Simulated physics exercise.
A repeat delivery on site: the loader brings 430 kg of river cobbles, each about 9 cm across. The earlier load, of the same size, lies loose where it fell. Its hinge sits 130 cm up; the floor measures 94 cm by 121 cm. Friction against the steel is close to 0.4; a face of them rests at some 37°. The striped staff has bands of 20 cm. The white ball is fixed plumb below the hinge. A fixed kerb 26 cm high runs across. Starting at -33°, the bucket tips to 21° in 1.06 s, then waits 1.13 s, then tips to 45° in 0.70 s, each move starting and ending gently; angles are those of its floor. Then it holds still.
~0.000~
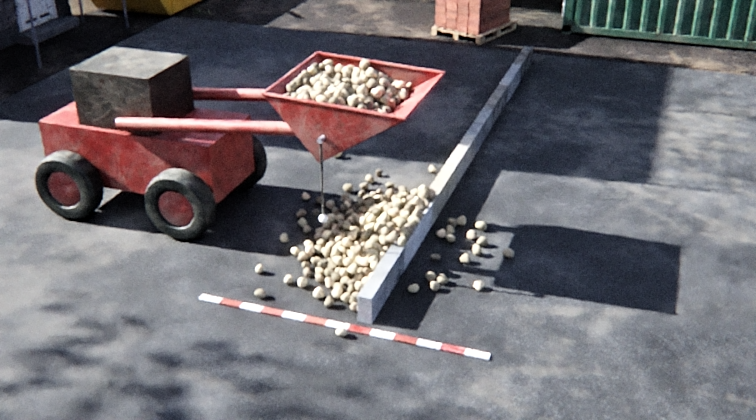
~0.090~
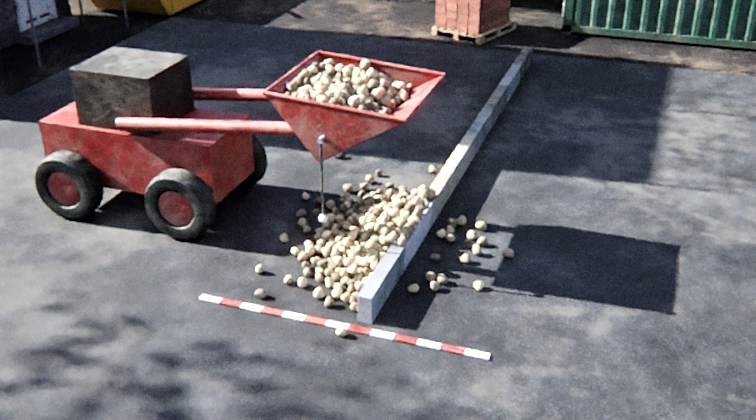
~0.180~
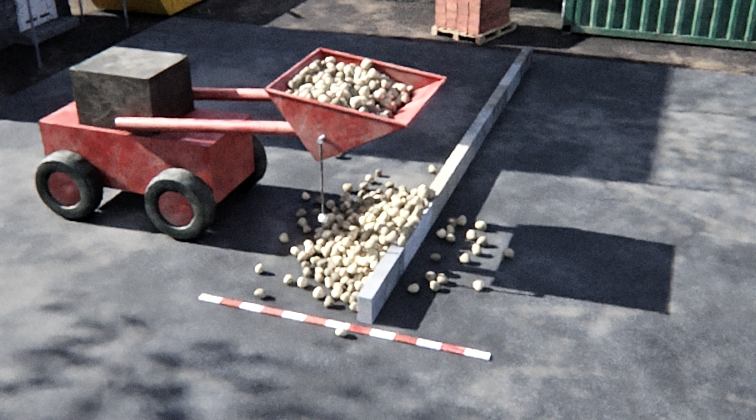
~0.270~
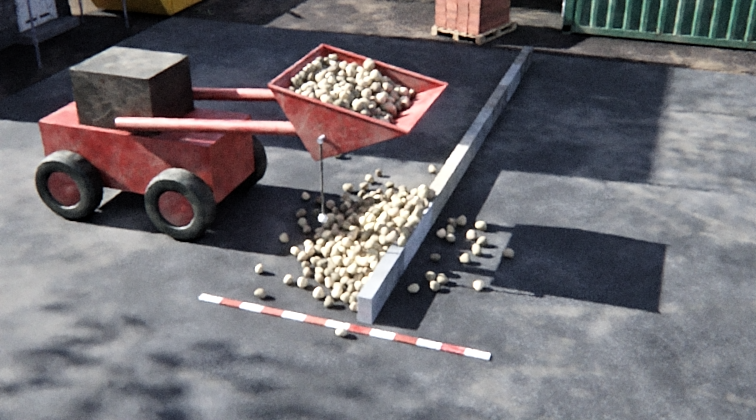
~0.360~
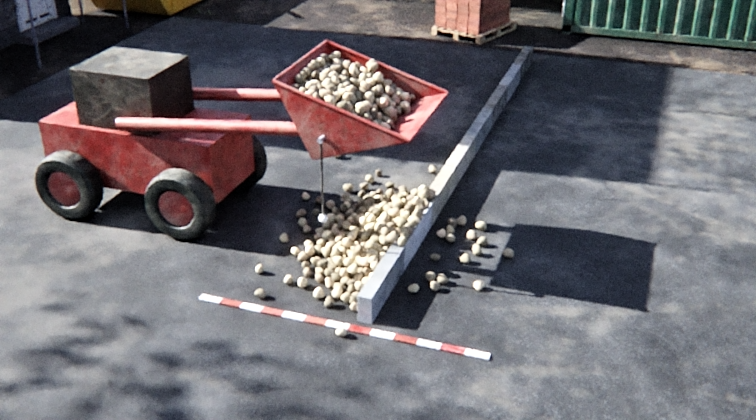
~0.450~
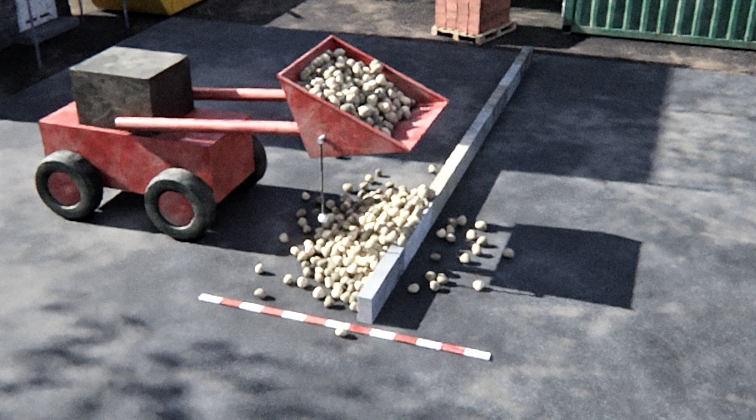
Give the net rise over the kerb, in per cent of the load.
Close to 100 parts in a hundred.
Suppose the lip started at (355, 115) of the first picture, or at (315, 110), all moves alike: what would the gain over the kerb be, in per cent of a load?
About 50 and 0 per cent.
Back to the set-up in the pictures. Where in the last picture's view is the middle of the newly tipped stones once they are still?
Around (462, 248).
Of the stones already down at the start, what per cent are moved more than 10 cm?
Roughly 5 per cent of them.
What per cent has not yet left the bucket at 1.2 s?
About 95 per cent.
After 0.8 s the floor is at 13°; in per cent of one load, 100 in the bucket, 96 on this side of the kerb, 4 over the kerb; the foremost stones are at (476, 253).
After 1.2 s the floor is at 21°; in per cent of one load, 95 in the bucket, 96 on this side of the kerb, 8 over the kerb; the foremost stones are at (476, 253).
After 3.3 s the floor is at 45°; in per cent of one load, 0 in the bucket, 96 on this side of the kerb, 104 over the kerb; the foremost stones are at (619, 267).
After 6.1 s the floor is at 45°; in per cent of one load, 0 in the bucket, 96 on this side of the kerb, 104 over the kerb; the foremost stones are at (619, 267). Net gain over the kerb, 100.
